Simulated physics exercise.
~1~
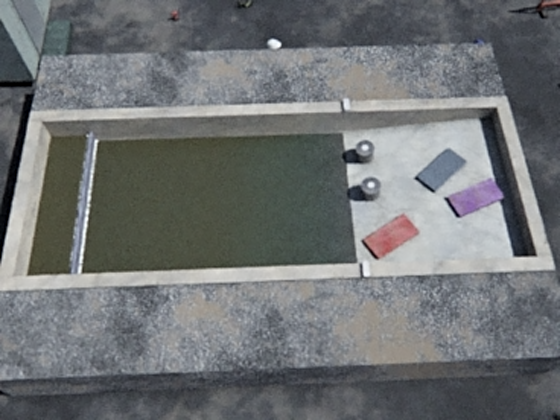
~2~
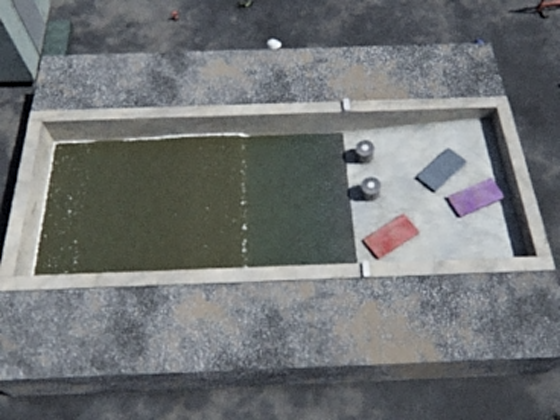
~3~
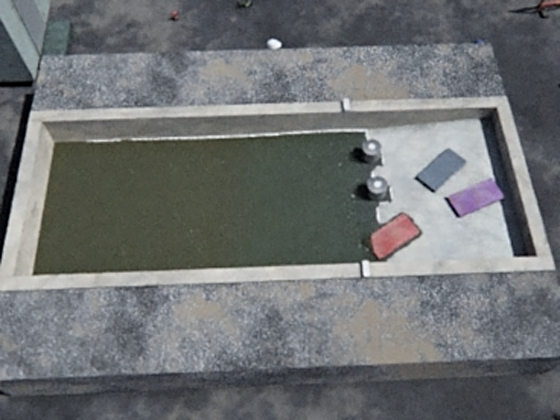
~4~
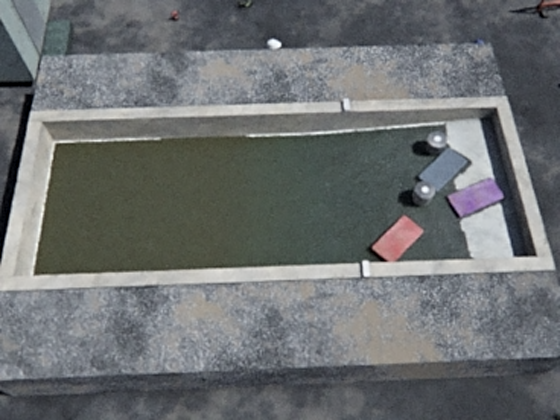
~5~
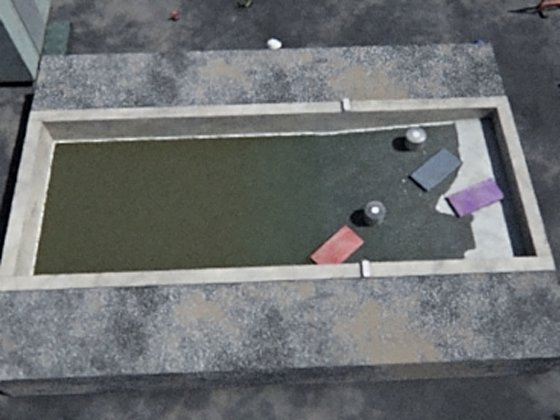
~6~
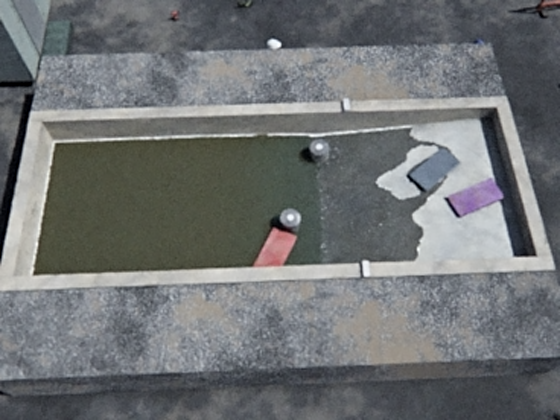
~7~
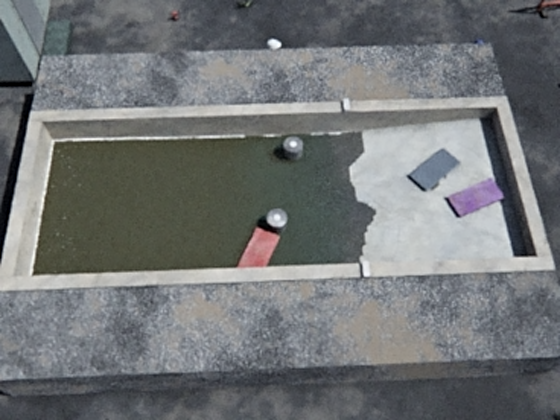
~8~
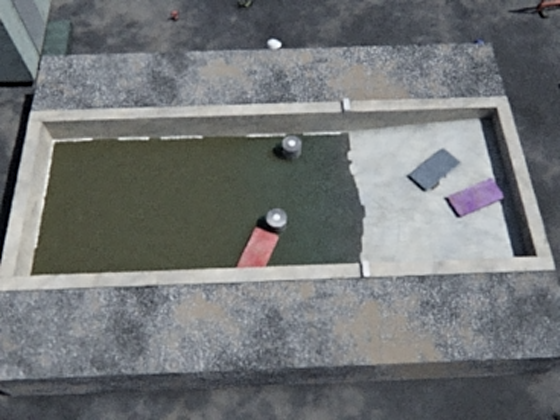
The video shows a ramped basin where water penned at the left is released and surges right up the slope, pushing two round tubs and a red float along, then draws back left, carrying them past the white marks into the water while the grey and purple floats remain on the bare ramp.
